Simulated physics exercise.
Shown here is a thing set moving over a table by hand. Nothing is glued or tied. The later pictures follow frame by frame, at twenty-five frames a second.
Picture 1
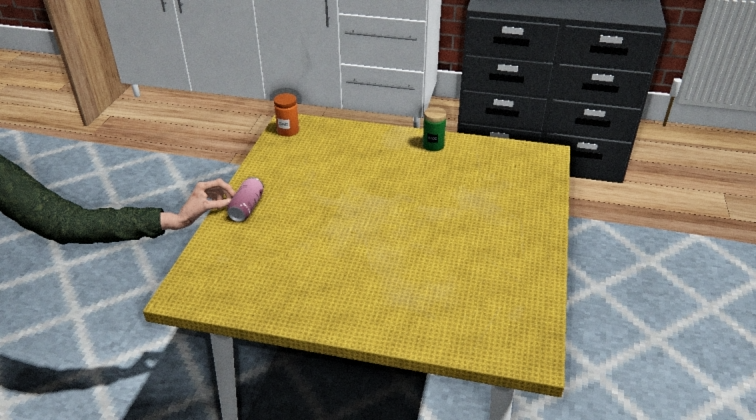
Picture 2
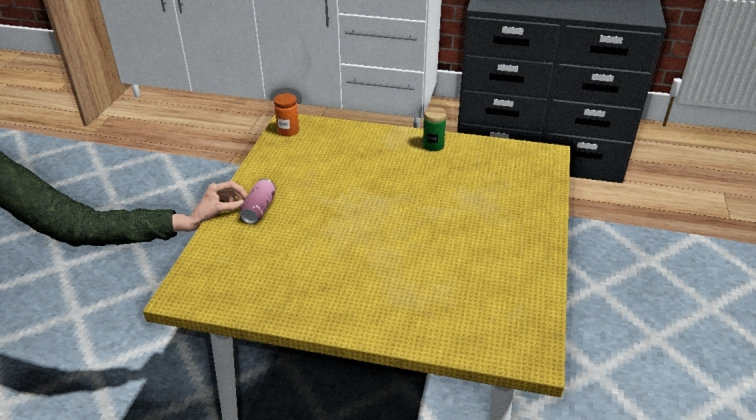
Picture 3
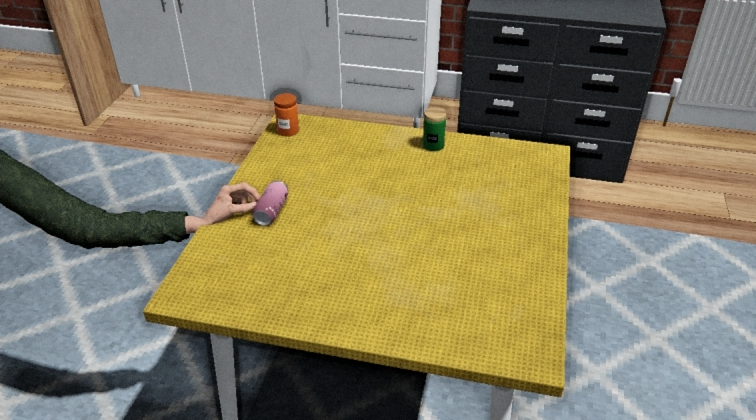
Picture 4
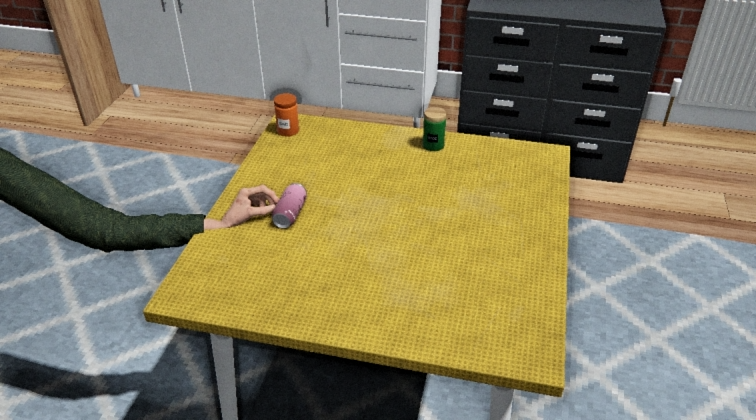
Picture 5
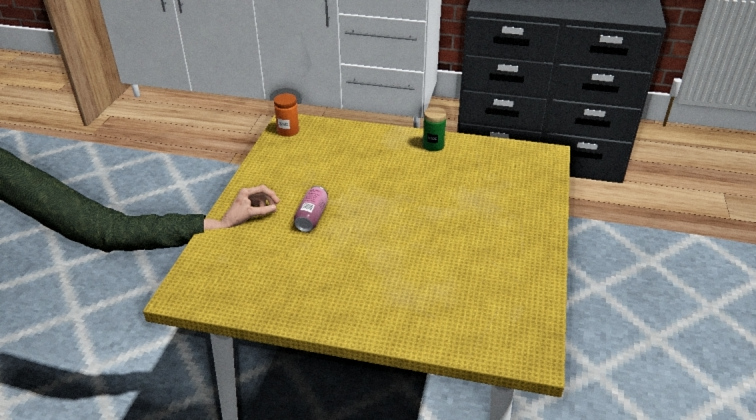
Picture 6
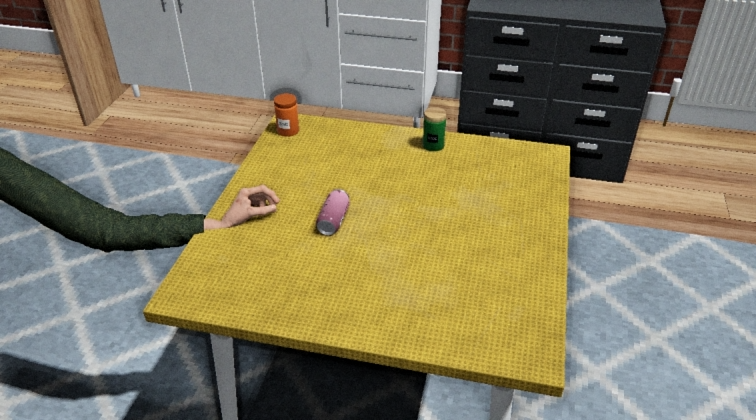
The video shows a hand pushing a pink can lying on its side to the right across a yellow table, then staying still as the can rolls farther right, while an orange jar and a green jar remain in place.
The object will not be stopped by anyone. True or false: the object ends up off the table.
True.
Then, 0.30 s past the last view, pink can displaced well along near (496, 235).
Then, 0.70 s past the last view, pink can now off the table.
Finally, off the table, pink can.
